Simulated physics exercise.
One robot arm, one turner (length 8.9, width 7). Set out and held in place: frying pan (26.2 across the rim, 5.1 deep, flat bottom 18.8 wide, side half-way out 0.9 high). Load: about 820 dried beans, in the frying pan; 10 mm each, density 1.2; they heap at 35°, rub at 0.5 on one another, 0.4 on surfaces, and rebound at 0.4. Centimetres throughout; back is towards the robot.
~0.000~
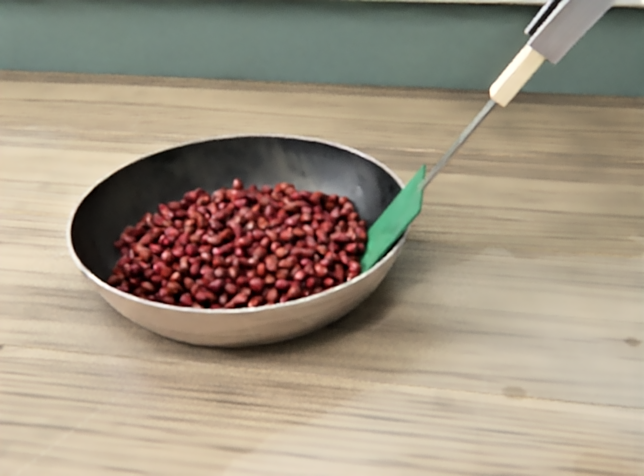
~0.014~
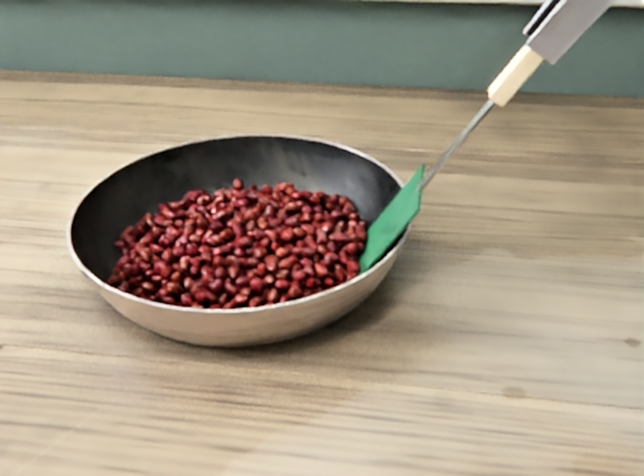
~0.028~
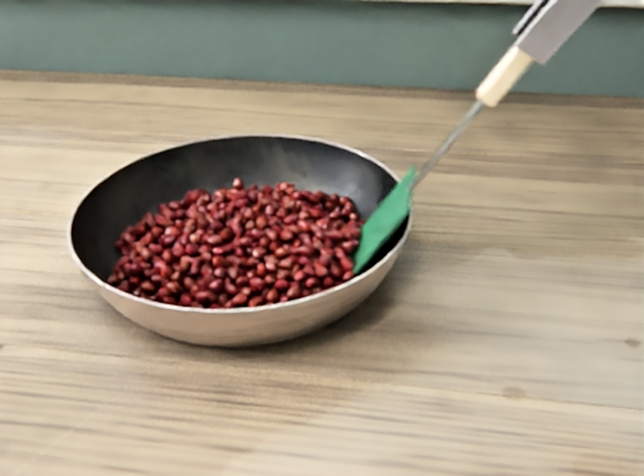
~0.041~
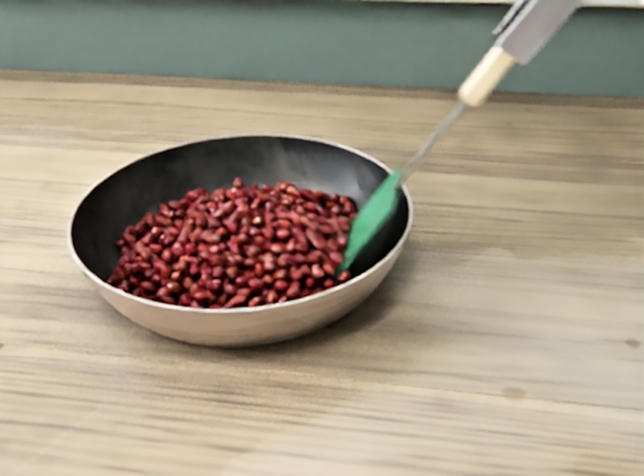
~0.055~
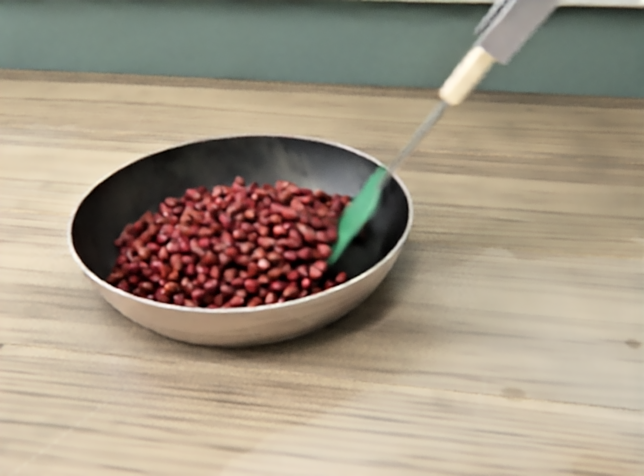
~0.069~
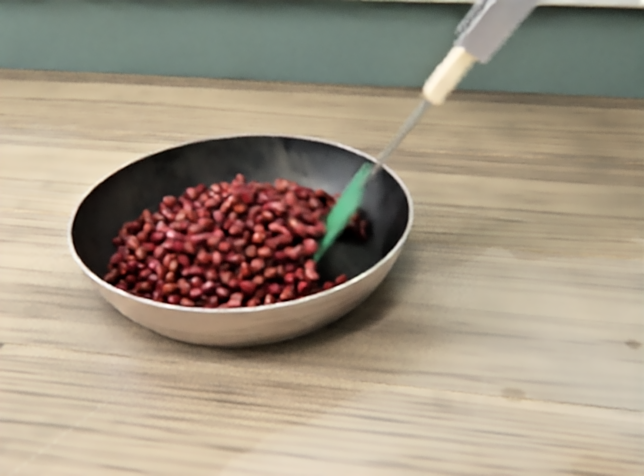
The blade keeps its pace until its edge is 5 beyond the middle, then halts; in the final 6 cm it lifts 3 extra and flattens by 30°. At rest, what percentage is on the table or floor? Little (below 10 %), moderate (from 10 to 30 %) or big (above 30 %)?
Share on the table or floor: Little (below 10 %).
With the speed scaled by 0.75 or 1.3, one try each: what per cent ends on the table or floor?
About 0 and 5 per cent.
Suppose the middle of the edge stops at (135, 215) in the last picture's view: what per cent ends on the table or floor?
Some 10 per cent.
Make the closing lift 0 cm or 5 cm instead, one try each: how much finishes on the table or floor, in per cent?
About 0 and 5 per cent.
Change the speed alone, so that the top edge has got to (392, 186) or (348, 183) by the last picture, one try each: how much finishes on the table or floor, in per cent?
Some 0 and 5 per cent.
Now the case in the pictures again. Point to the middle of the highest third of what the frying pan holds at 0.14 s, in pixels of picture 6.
At about (205, 224).
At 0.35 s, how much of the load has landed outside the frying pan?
Roughly 0 per cent.
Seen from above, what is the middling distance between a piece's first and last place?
Some 3 cm.
By 0.10 s, sloping 56°, highest piece 6 above the table; 823 in the frying pan.
By 0.14 s, sloping 44°, highest piece 6 above the table; 823 in the frying pan.
By 0.35 s, sloping 27°, highest piece 6 above the table; 816 in the frying pan, 7 on the table or floor.
By 1.40 s, sloping 27°, highest piece 6 above the table; 815 in the frying pan, 8 on the table or floor.
Final count, 815 in the frying pan, 8 on the table or floor. That is 1 % on the table or floor.
